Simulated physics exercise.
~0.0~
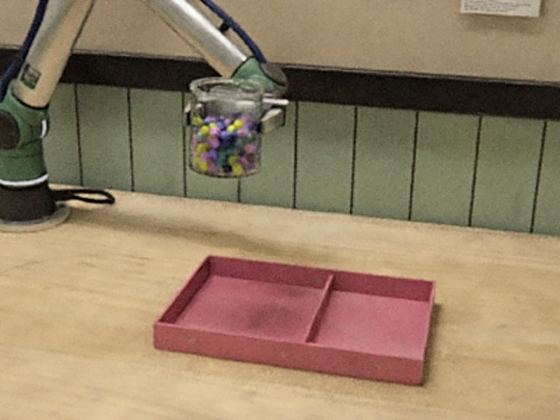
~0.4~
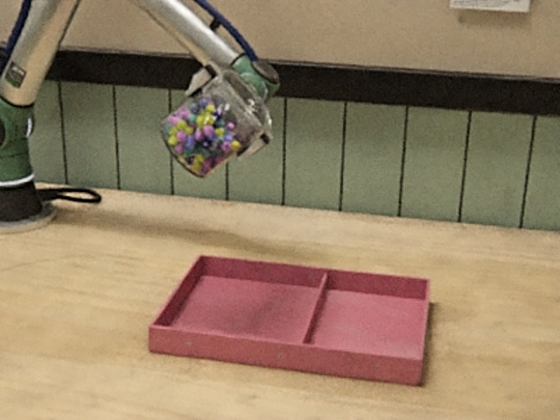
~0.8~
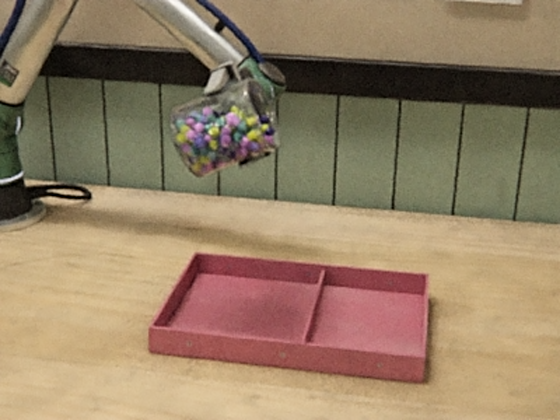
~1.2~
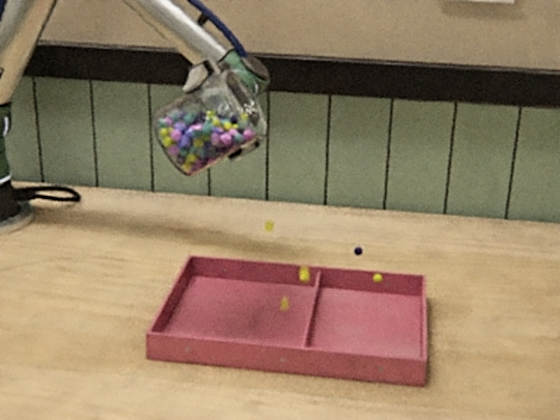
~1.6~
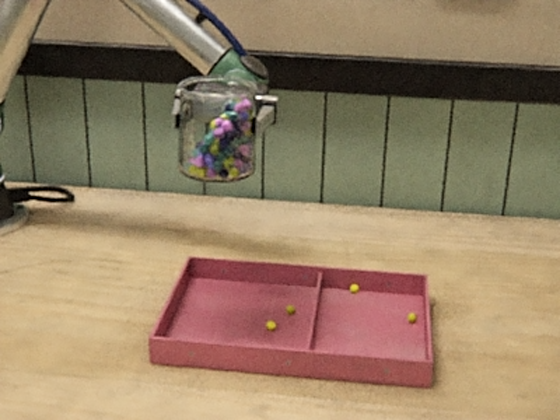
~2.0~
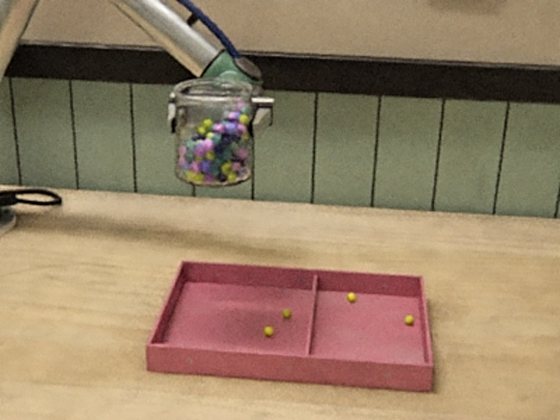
We see a robot arm tilt a clear beaker of colourful round sweets above a divided reddish-pink tray, spilling just a few, then turn it upright again, with most sweets still inside and four yellow ones lying in the tray, two in each part.
